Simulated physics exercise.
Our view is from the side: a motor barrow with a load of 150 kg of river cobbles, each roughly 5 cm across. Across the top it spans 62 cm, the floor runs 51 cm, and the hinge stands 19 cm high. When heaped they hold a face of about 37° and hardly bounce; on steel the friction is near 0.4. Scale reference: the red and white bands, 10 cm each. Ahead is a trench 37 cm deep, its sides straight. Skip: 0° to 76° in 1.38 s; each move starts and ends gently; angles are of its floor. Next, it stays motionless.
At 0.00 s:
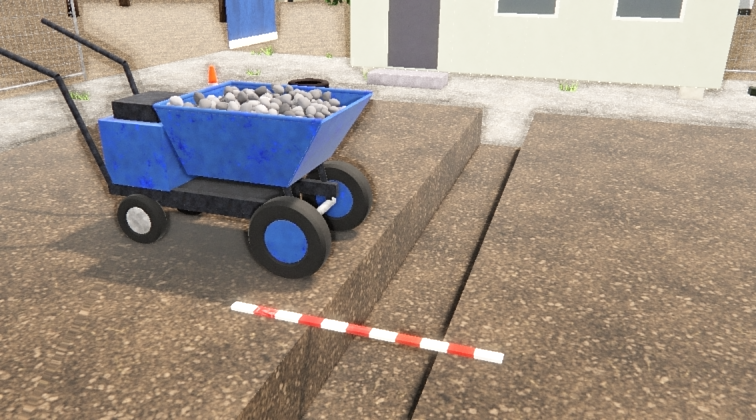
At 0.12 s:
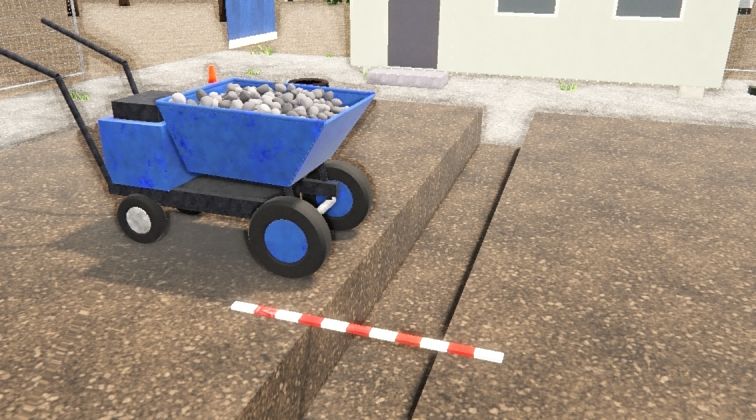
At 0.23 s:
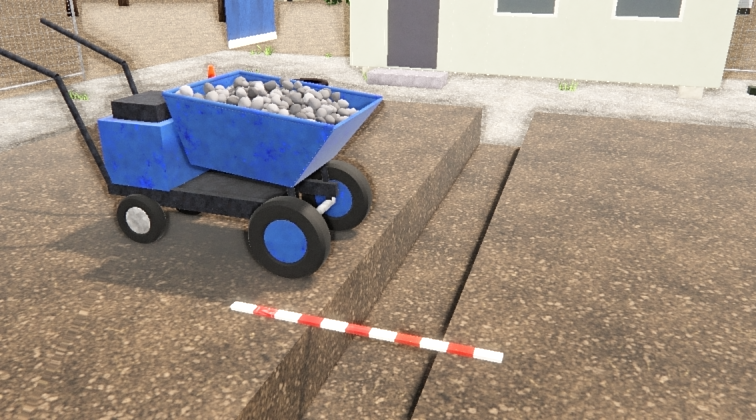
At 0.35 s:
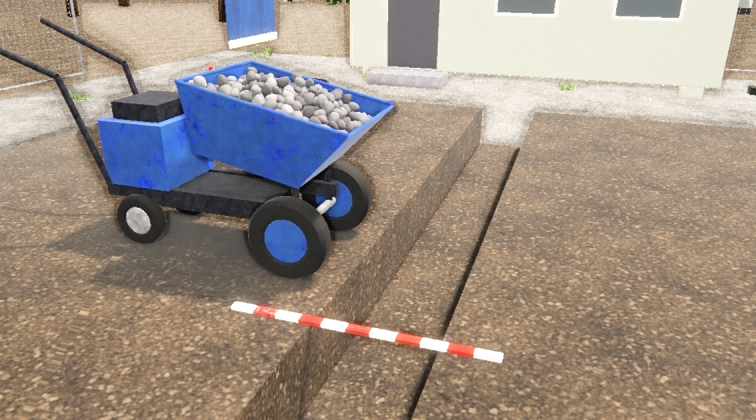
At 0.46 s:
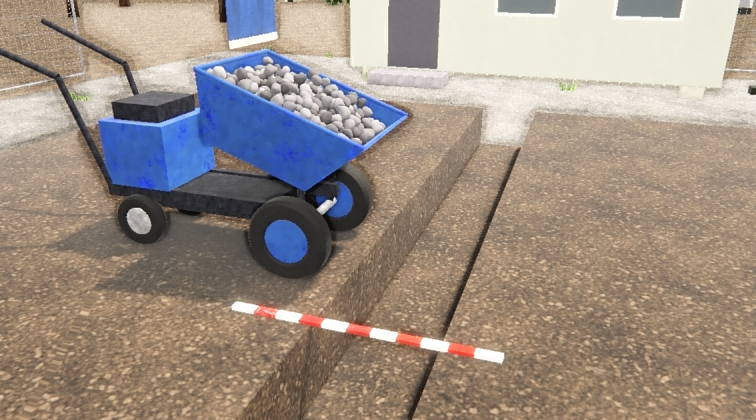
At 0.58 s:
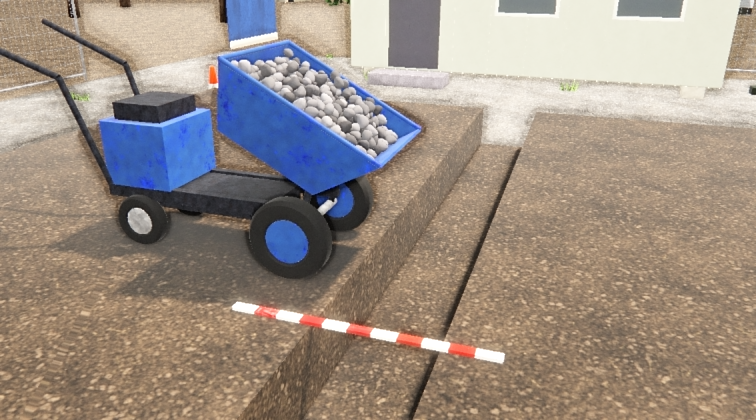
A blue motor barrow's skip full of grey stones tilts steadily toward the trench at right.
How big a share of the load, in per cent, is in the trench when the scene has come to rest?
A share of about 65 percent.
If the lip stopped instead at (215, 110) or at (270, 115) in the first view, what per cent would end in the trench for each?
From the first spot near 85, from the second near 100 per cent.
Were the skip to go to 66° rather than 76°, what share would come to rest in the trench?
With that change, near 50 per cent.
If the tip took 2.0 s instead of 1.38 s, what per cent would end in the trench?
It would come to roughly 70 per cent.
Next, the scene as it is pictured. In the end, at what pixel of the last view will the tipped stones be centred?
Look at roughly (452, 319).
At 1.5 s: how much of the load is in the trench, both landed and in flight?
At that moment: Approx. 25 %.
After 1.0 s the floor is at 64°; 98 % in the skip, 2 % in the trench; the foremost stones are at (451, 224).
After 1.5 s the floor is at 76°; 51 % in the skip, 23 % in the trench, 25 % past the trench; the foremost stones are at (582, 287).
After 1.8 s the floor is at 76°; 25 % in the skip, 40 % in the trench, 35 % past the trench; the foremost stones are at (676, 317).
After 3.8 s the floor is at 76°; 0 % in the skip, 65 % in the trench, 35 % past the trench; the foremost stones are at (748, 360).
